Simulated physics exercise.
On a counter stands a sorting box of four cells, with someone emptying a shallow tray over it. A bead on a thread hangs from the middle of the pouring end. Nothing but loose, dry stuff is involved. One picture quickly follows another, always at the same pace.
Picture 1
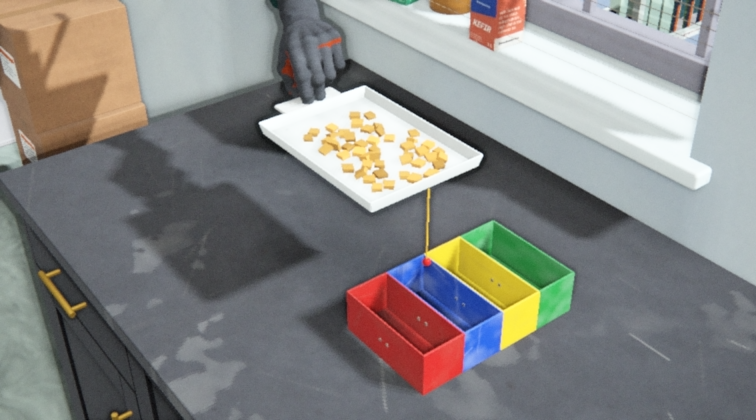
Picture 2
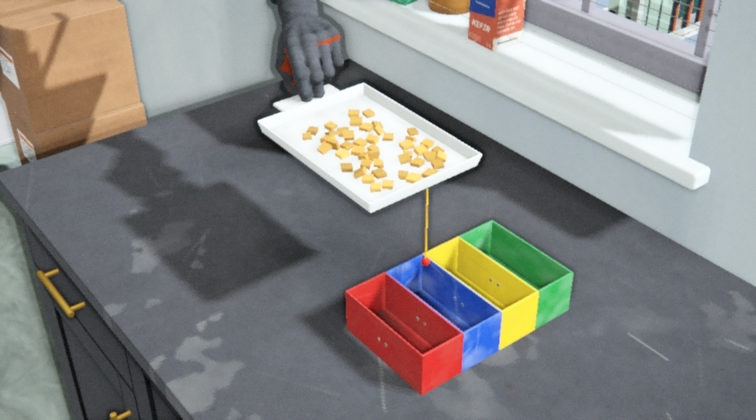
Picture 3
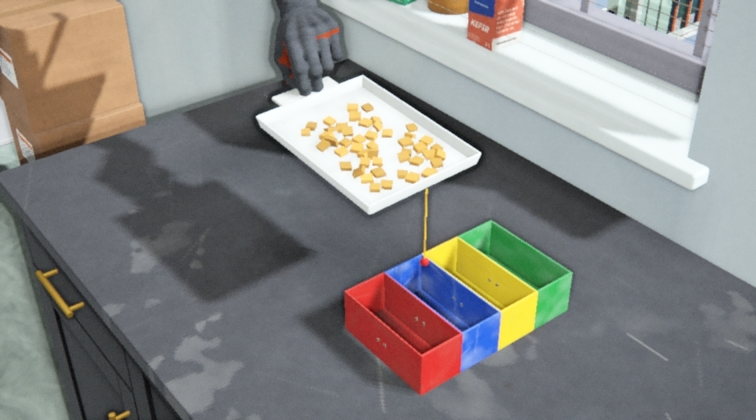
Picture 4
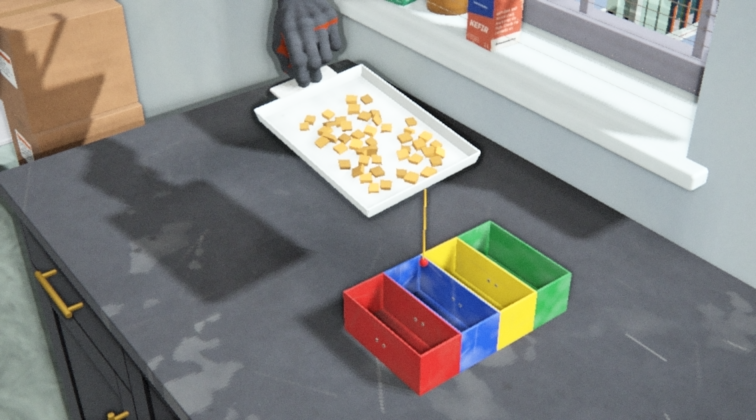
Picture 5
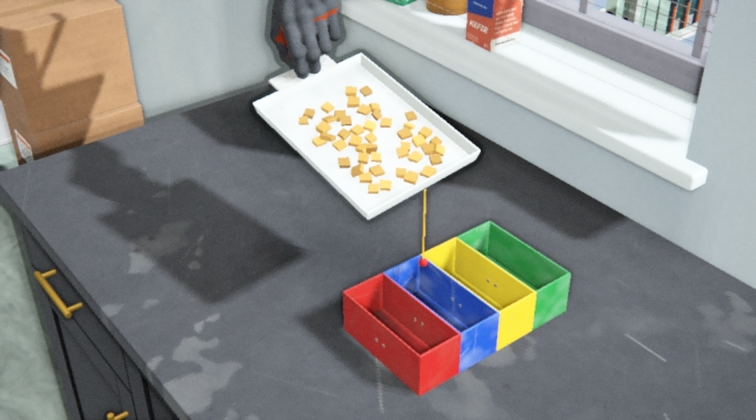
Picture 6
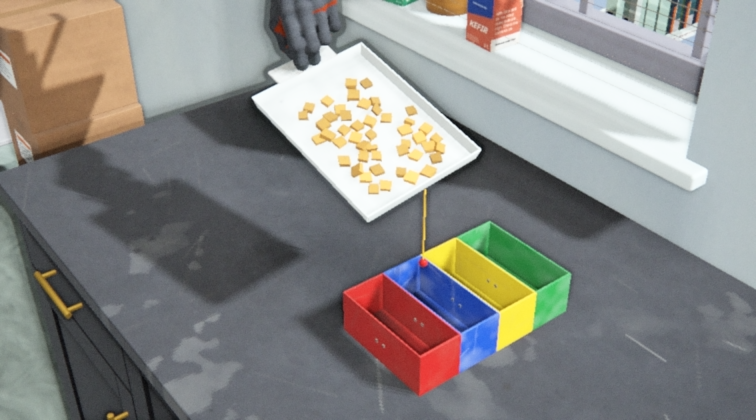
At first, a dark gloved hand holds a shallow white tray of small golden squares above a box with red, blue, yellow and green cells, a red bead hanging from its edge. Then the hand gradually tilts the tray toward its lower left corner, and finally a few squares shift slightly.
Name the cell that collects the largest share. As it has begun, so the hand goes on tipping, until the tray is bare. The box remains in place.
Red.
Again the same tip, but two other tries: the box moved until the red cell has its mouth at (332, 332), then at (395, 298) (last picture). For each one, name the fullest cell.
With the first placing it's that blue cell, with the second it's that red cell.
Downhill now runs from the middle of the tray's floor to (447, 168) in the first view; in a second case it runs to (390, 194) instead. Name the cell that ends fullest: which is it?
First: The yellow one, second: That red cell.
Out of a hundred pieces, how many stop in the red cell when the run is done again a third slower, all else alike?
It would come out near 80 per cent.
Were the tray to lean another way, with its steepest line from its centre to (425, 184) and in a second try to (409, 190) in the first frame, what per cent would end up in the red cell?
Roughly 30 per cent, and 50 per cent.
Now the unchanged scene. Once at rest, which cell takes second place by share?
Second: Blue.
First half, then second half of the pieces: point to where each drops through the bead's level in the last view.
The first part passes (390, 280); everything after passes (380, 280).
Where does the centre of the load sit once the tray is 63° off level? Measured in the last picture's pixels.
Somewhere about pixel (376, 169).
Soon, tray tipped steeply; nearly all on the tray; a stray few falling or outside the box.
A while on, tray tipped past a quarter turn; most on the tray; a small part in the red cell; a stray few falling or outside the box.
Towards the end, tray tipped past a quarter turn; about two thirds in the red cell; a small part in the blue cell; about a quarter falling or outside the box.
Finally, tray tipped past a quarter turn; about two thirds in the red cell; a small part in the blue cell; none in the yellow cell; none in the green cell; about a quarter outside the box.
